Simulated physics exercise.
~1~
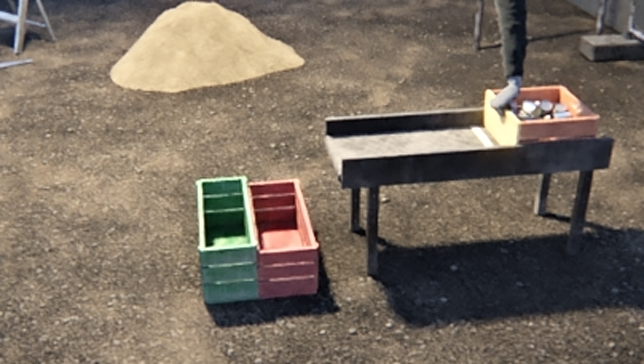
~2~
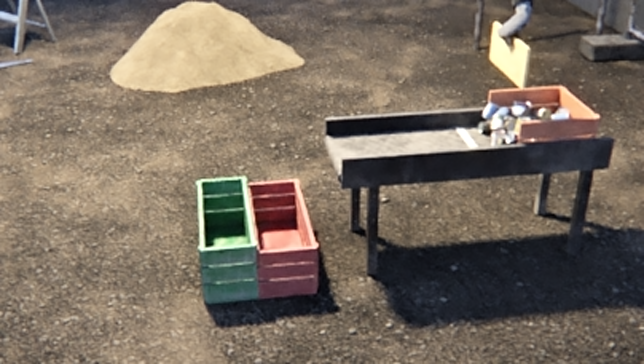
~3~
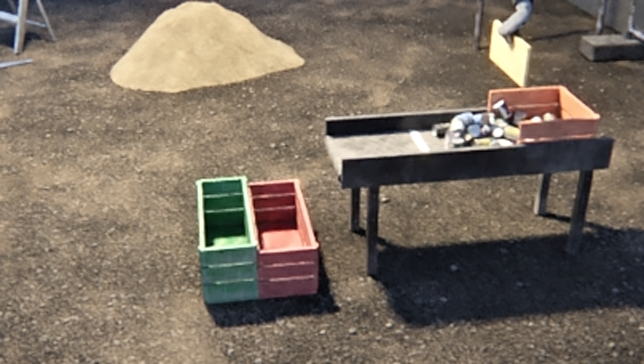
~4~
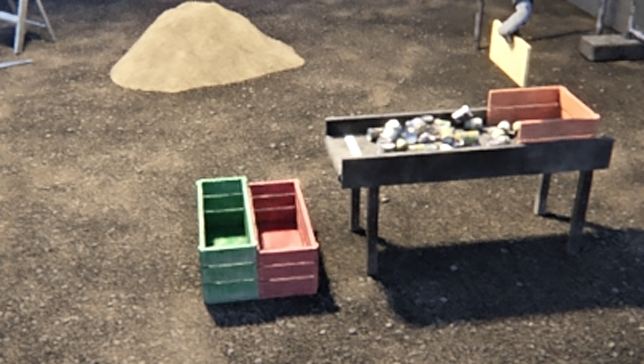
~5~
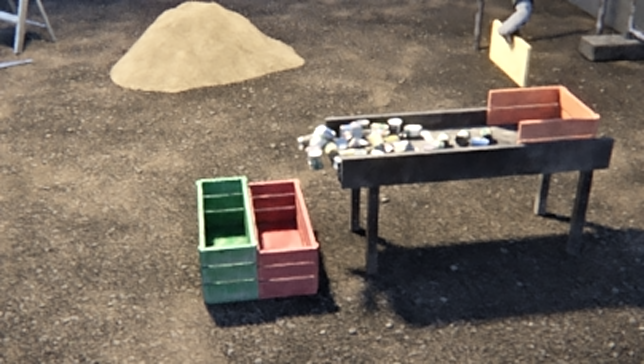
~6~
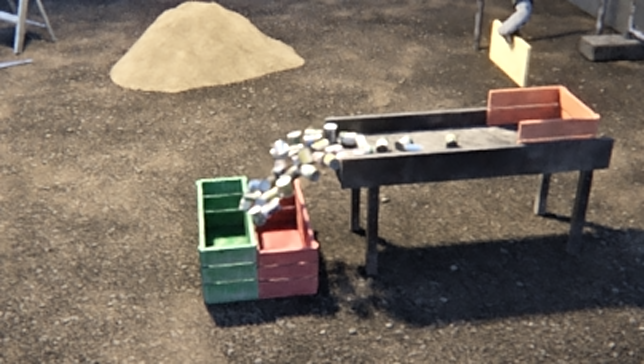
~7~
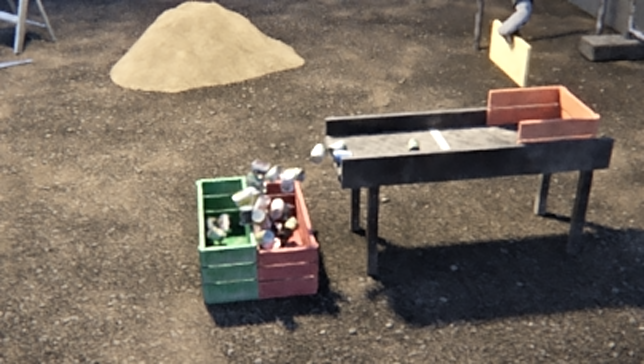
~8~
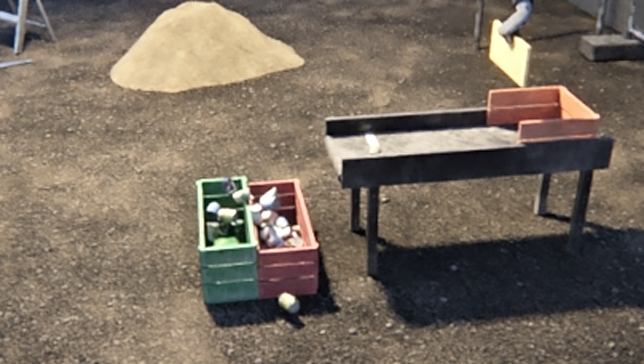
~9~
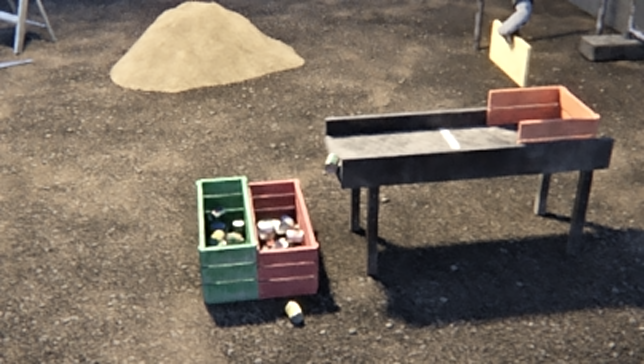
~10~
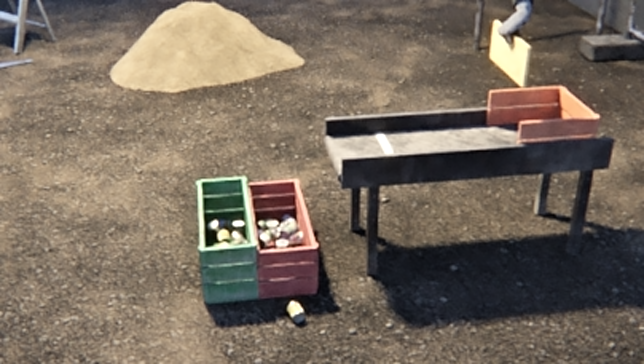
Small tins riding a belt left from an orange pen after its gate lifts, tumbling into red and green bins, one landing outside.
